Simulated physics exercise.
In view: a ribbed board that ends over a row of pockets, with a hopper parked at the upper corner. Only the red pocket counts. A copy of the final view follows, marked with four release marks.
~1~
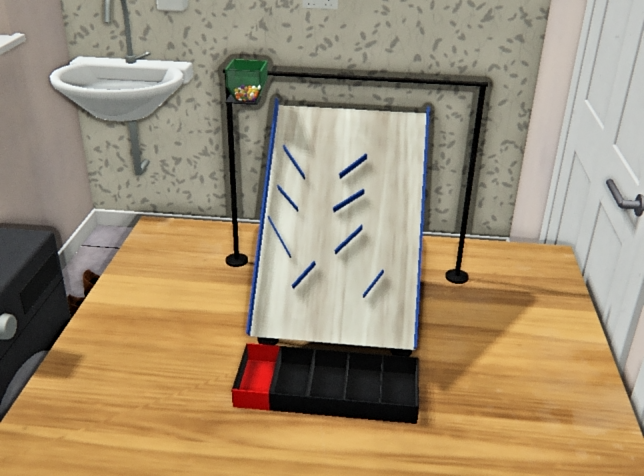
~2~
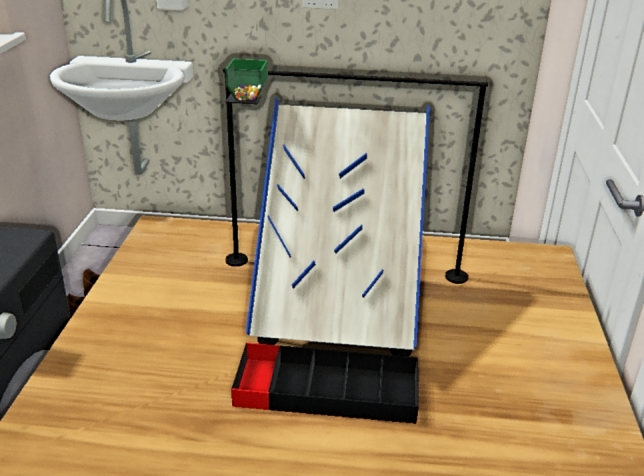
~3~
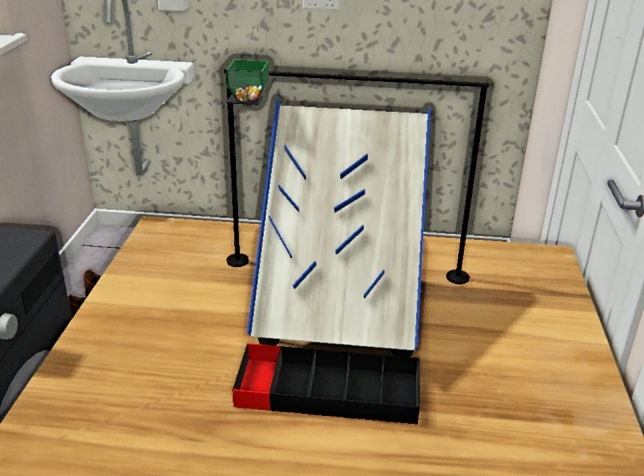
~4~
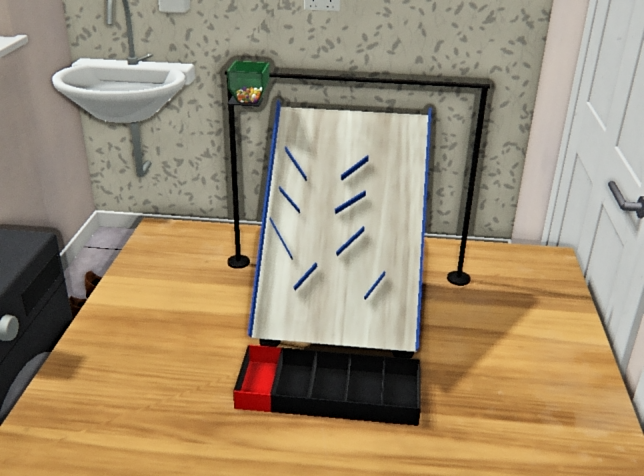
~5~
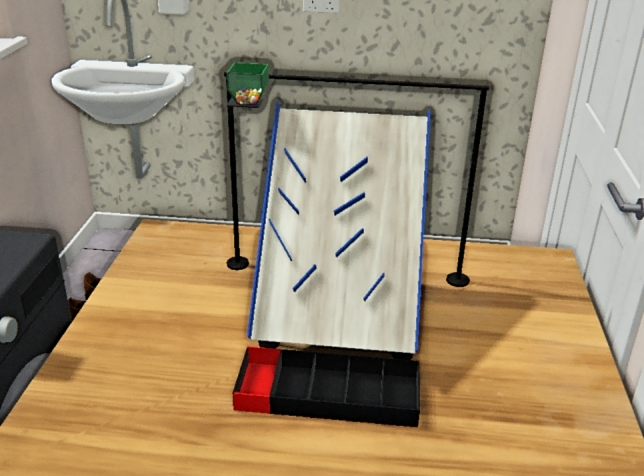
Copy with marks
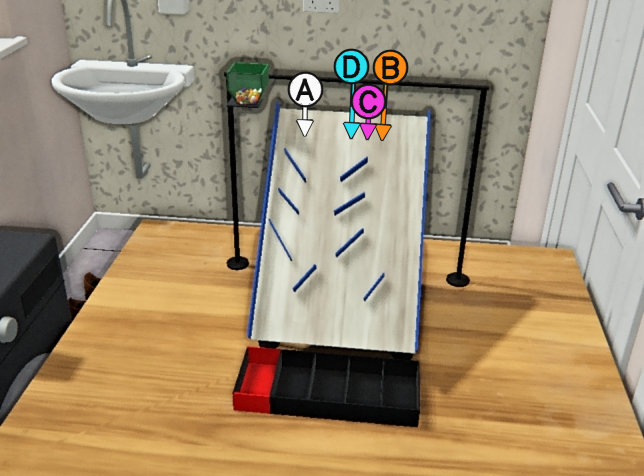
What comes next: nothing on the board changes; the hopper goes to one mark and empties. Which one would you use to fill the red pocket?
D beats the others.
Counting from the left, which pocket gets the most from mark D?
The first.
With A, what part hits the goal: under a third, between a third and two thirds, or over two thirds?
Under a third.
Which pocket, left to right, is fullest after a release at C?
The first from the left.
On the marked copy, mark A meets the board at (304, 130); mark B meets the board at (382, 134); mark C meets the board at (367, 133); mark D meets the board at (351, 132).
Choosing A, close to a quarter in the red pocket, close to half in other pockets, close to a quarter outside the box.
Choosing B, a small share in the red pocket, close to two thirds in other pockets, close to a quarter outside the box.
Choosing C, close to half in the red pocket, close to a third in other pockets, a small share outside the box.
Choosing D, the bulk in the red pocket, a small share in other pockets, a small share outside the box.
